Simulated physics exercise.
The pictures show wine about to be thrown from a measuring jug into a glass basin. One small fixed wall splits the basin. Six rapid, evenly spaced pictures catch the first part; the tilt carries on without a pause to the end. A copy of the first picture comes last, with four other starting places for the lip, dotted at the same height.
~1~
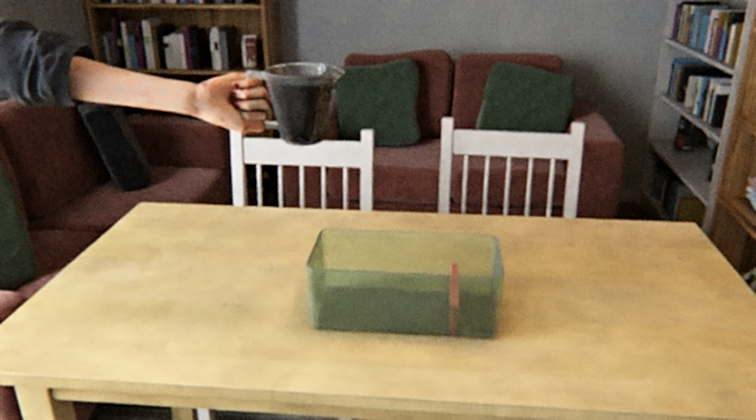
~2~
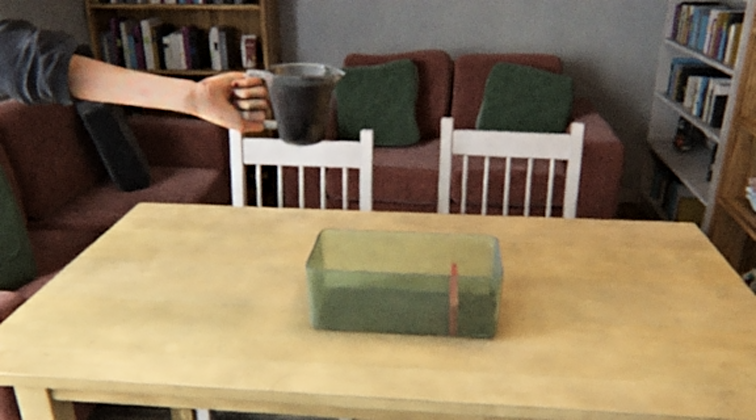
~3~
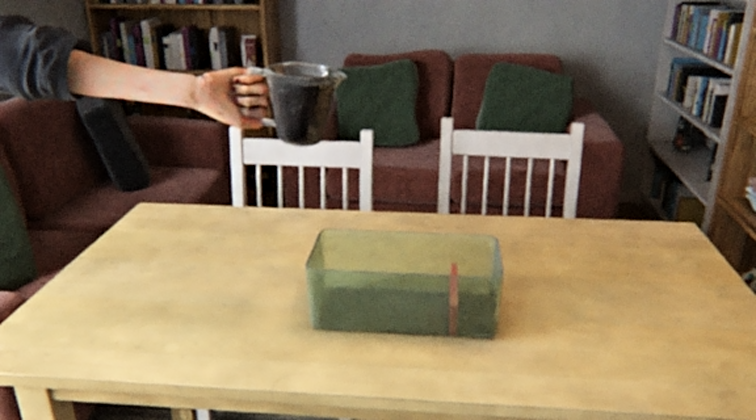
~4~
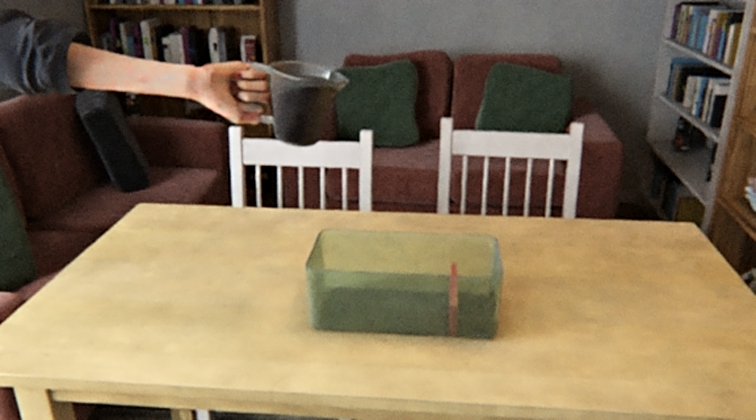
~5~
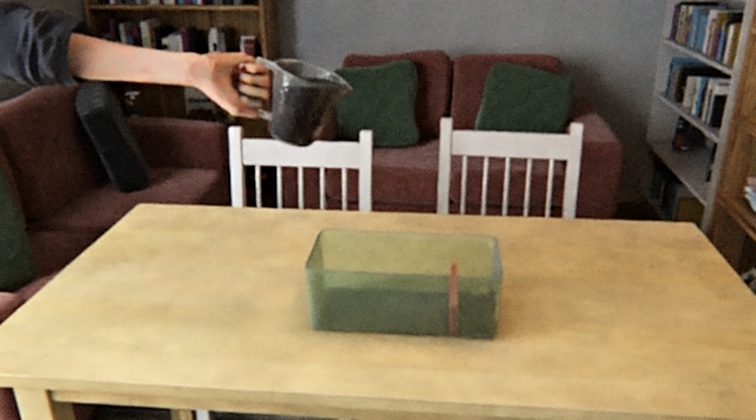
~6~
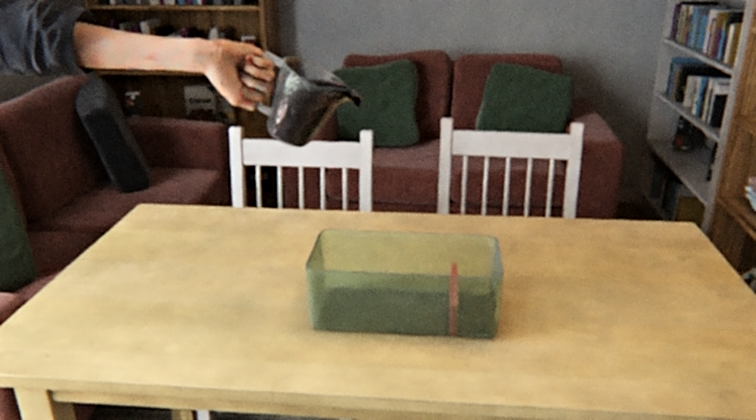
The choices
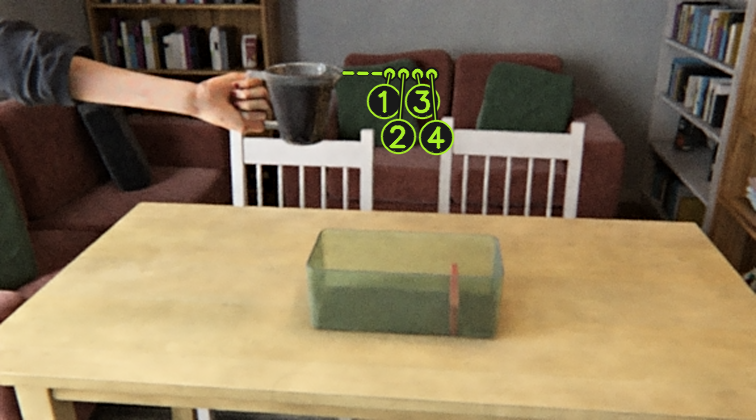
A hand holding a measuring jug of dark liquid stayed nearly still above a wooden table with a glass basin on it, then tilted the jug rightward until liquid just crossed its lip.
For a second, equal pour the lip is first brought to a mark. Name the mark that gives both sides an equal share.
It is 2.
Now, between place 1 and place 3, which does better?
Here it is place 3.
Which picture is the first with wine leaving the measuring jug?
In picture 6.
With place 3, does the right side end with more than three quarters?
No, it does not.
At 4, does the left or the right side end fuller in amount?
The right side.
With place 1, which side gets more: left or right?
The left one.
In lime, 1 at (389, 73); 2 at (403, 74); 3 at (417, 74); 4 at (431, 74).
With 1, about 80 % ends left of the wall and 17 % right of it; 4 % is lost outside.
With 2, about 49 % ends left of the wall and 48 % right of it; 3 % is lost outside.
With 3, about 32 % ends left of the wall and 62 % right of it; 6 % is lost outside.
With 4, about 14 % ends left of the wall and 84 % right of it.
